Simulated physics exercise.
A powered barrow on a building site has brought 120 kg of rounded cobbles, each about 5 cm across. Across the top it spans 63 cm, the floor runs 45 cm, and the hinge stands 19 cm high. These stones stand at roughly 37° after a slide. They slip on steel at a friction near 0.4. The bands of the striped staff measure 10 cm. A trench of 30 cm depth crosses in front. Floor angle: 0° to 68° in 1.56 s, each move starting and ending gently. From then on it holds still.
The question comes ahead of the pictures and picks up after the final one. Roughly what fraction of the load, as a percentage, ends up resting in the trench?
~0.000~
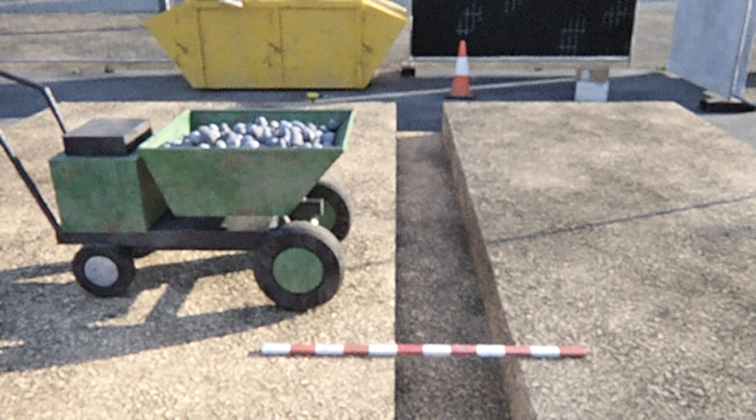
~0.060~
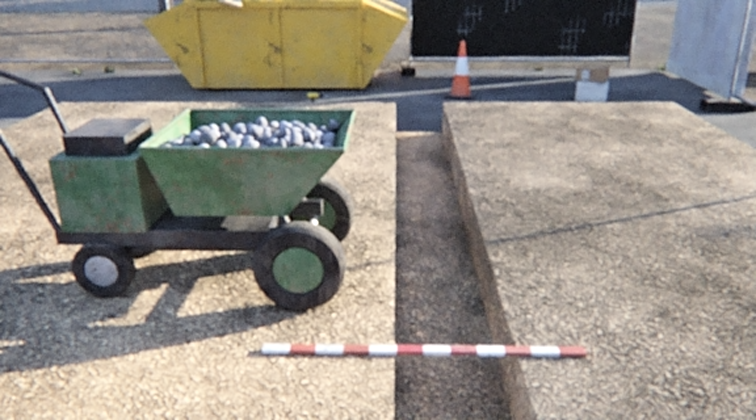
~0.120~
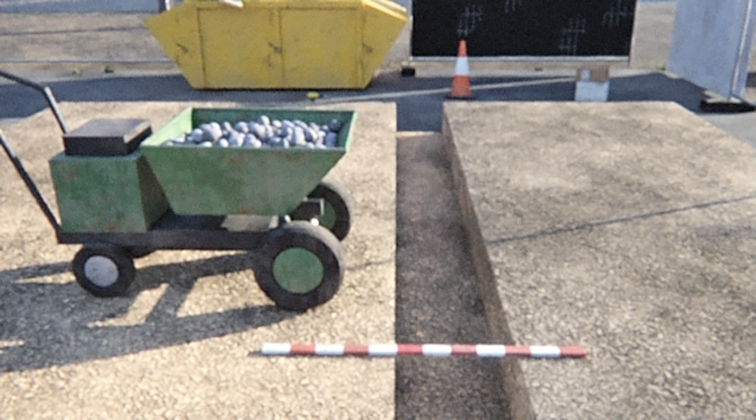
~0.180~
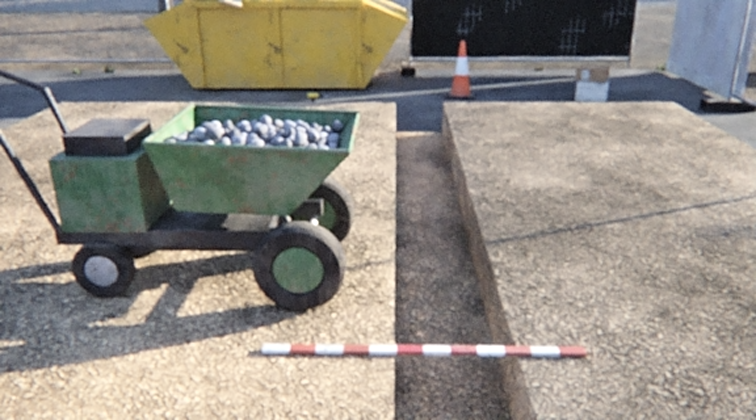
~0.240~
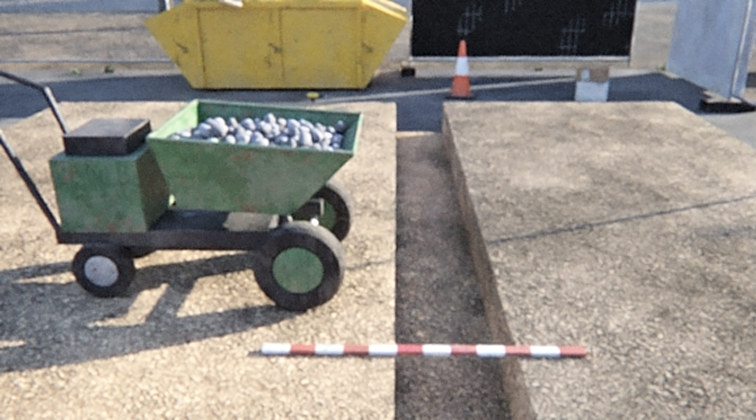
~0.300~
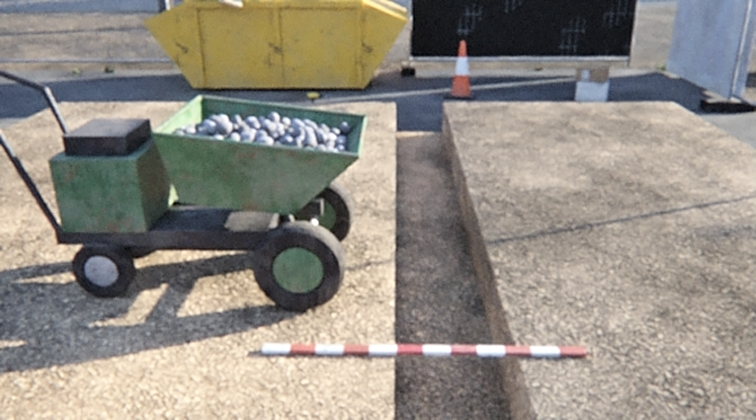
Roughly 92 per cent of the load.
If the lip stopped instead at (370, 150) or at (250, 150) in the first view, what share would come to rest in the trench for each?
From the first spot near 70, from the second near 75 per cent.
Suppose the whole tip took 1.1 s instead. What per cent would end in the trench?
Around 90 per cent would end in the trench.
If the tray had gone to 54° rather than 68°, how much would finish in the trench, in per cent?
Trench share: Approx. 50%.
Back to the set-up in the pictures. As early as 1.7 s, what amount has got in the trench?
Close to 40 per cent at that time.
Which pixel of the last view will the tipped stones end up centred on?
Their middle ends up near (458, 319).
After 1.2 s the floor is at 57°; 100 % in the tray; the foremost stones are at (427, 208).
After 1.7 s the floor is at 68°; 58 % in the tray, 39 % in the trench, 3 % past the trench; the foremost stones are at (521, 269).
After 2.0 s the floor is at 68°; 28 % in the tray, 64 % in the trench, 8 % past the trench; the foremost stones are at (579, 270).
After 4.0 s the floor is at 68°; 0 % in the tray, 92 % in the trench, 8 % past the trench; the foremost stones are at (602, 262).
